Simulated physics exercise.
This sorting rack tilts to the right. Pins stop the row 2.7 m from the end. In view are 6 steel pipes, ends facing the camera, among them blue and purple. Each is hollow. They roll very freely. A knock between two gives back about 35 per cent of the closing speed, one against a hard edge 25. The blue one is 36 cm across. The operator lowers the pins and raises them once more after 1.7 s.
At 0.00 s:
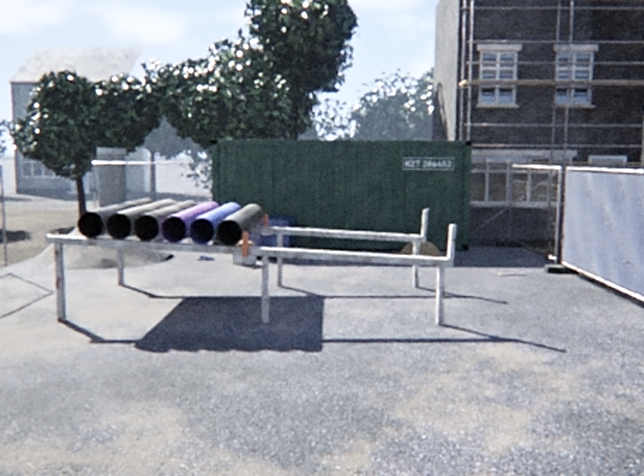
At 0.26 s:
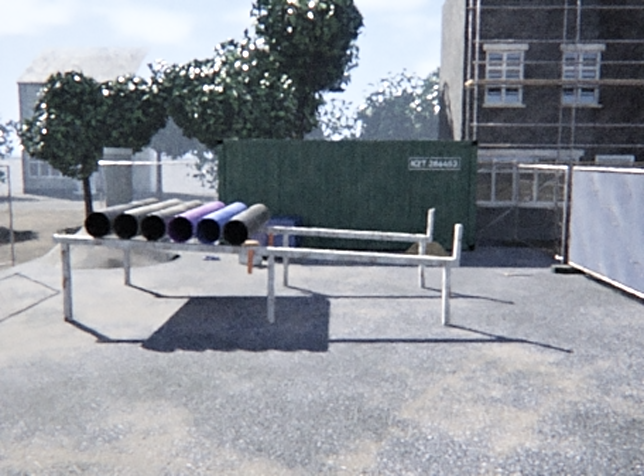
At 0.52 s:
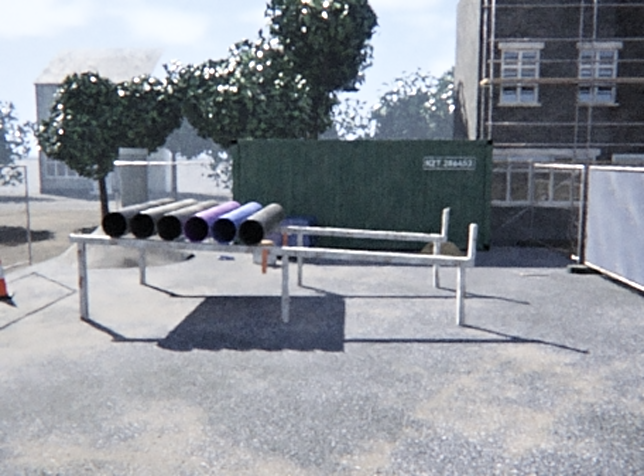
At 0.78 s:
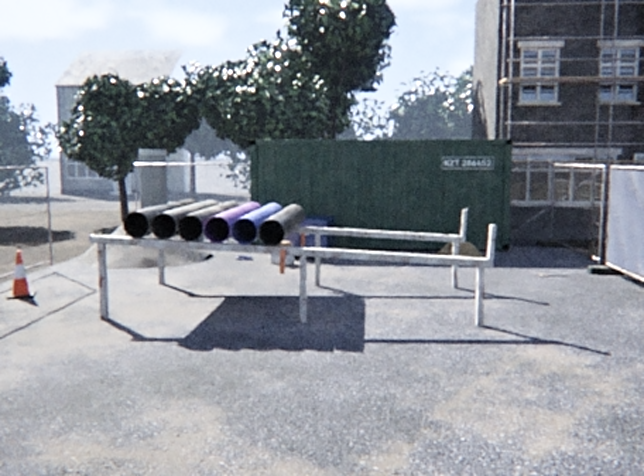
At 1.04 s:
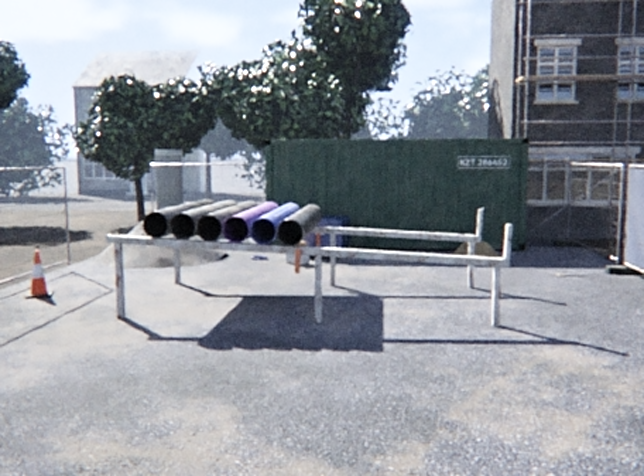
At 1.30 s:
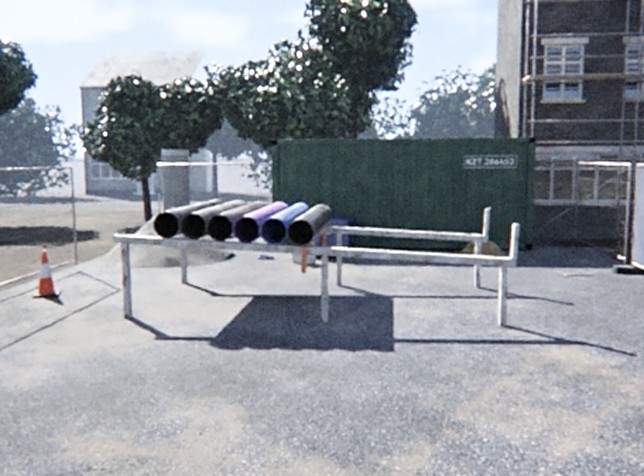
In this clip, six dark-ended pipes, including blue and purple ones, lie side by side on a white rack before a green container and roll slightly right together as the view pans left, bringing a traffic cone into sight.
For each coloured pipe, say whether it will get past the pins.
Blue stays behind the pins, purple stays behind the pins.
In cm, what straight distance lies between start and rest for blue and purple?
About: Blue 35, purple 35.
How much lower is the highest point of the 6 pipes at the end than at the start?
About 0 cm.
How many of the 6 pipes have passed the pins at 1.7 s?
1 by then.
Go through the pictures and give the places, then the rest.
The first picture shows blue (202, 231), purple (174, 230); pins up; the rack falls 3°.
The second picture shows blue (208, 231), purple (180, 230); pins down.
The third picture shows blue (224, 231), purple (196, 229); pins down.
The fourth picture shows blue (244, 231), purple (217, 230); pins down; the first has rolled 5 cm.
The fifth picture shows blue (263, 231), purple (236, 230); pins down; the first has rolled 10 cm.
The sixth picture shows blue (274, 231), purple (246, 230); pins down; the first has rolled 15 cm.
By 1.5 s, blue is on the rails, 35 cm above the pins, rolling right; purple is on the rails, 75 cm above the pins, rolling right; 0 through so far.
By 1.7 s, blue is on the rails, 30 cm above the pins, rolling right; purple is on the rails, 65 cm above the pins, rolling right; 1 through so far.
By 2.8 s, blue is on the rails, 20 cm above the pins; purple is on the rails, 55 cm above the pins; 1 through so far.
Finally (4.8 s), blue is on the rails, 20 cm above the pins; purple is on the rails, 55 cm above the pins; 1 through so far.
